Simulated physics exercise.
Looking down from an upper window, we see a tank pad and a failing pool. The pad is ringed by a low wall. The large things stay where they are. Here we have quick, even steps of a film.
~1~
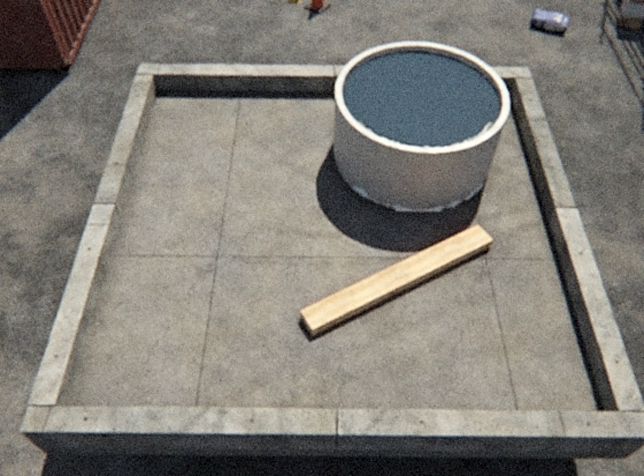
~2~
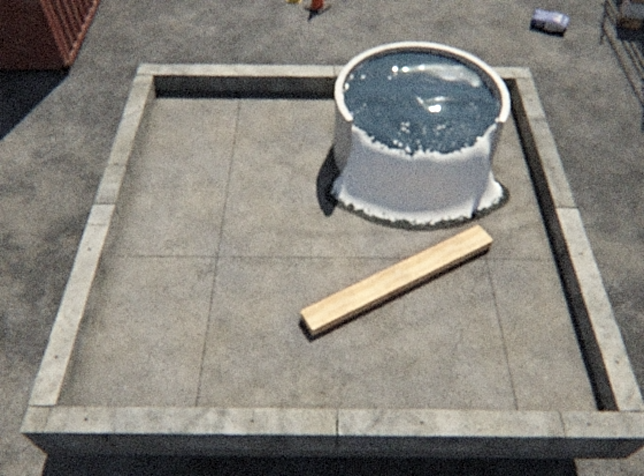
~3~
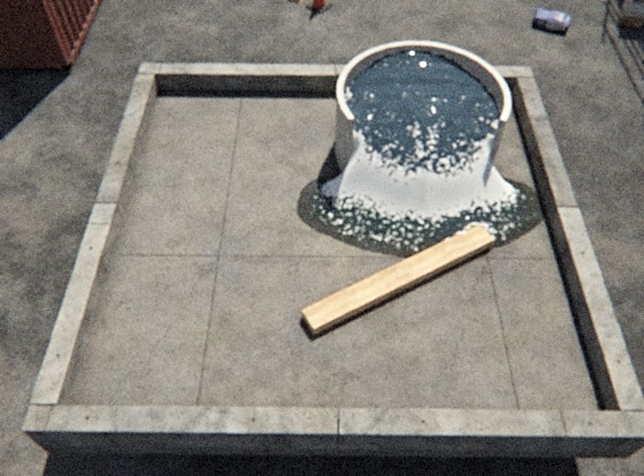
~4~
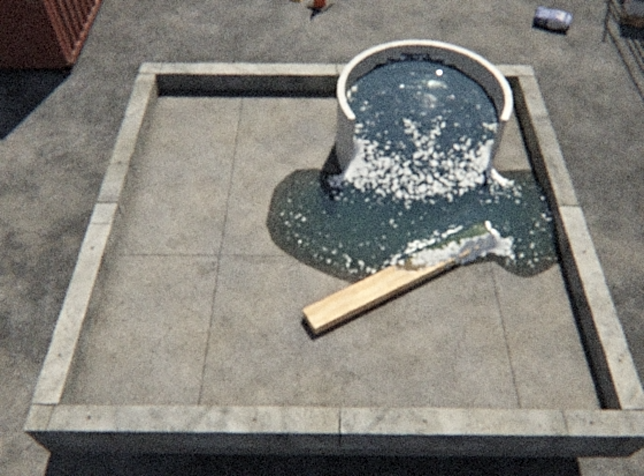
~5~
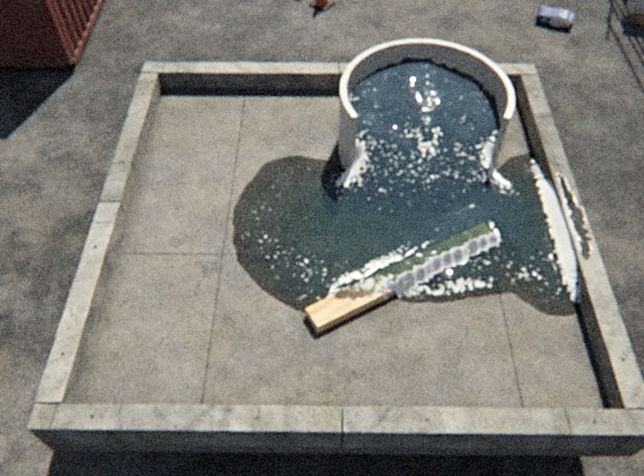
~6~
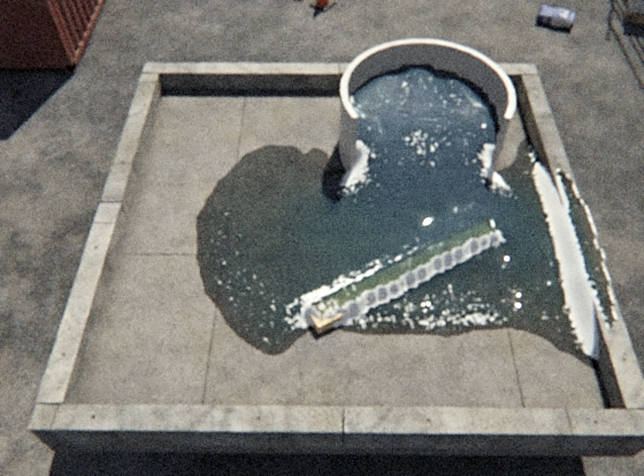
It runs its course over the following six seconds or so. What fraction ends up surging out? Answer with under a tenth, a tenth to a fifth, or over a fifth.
Under a tenth surges out.
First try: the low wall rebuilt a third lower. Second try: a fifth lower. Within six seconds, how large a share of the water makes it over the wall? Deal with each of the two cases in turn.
About 20 per cent, then about 14 per cent.
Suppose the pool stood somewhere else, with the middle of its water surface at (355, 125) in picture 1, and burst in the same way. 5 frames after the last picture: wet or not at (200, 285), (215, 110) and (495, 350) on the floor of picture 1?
Gets wet, stays dry, gets wet.
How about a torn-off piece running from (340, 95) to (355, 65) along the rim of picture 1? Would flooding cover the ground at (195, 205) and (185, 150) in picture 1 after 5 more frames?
Result: Swamped / swamped.
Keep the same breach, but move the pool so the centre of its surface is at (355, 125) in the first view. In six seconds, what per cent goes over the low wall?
Result: Around 6 %.
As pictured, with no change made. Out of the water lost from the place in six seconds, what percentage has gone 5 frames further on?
About 5 per cent.
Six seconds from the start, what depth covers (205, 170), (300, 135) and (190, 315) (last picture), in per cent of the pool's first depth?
At the three places, in the order asked: Around 12, 10 and 14 per cent.
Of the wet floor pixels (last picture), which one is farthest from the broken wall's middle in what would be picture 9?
Roughly at (118, 395).
A moment on, water covers 55 % of the floor; the low wall has let 0 % over.
Next, water covers 60 % of the floor; the low wall has let 0 % over.
Then, water covers 60 % of the floor; the low wall has let 5 % over.
Later, water covers 75 % of the floor; the low wall has let 6 % over.
In the end, water covers 80 % of the floor; the low wall has let 6 % over.
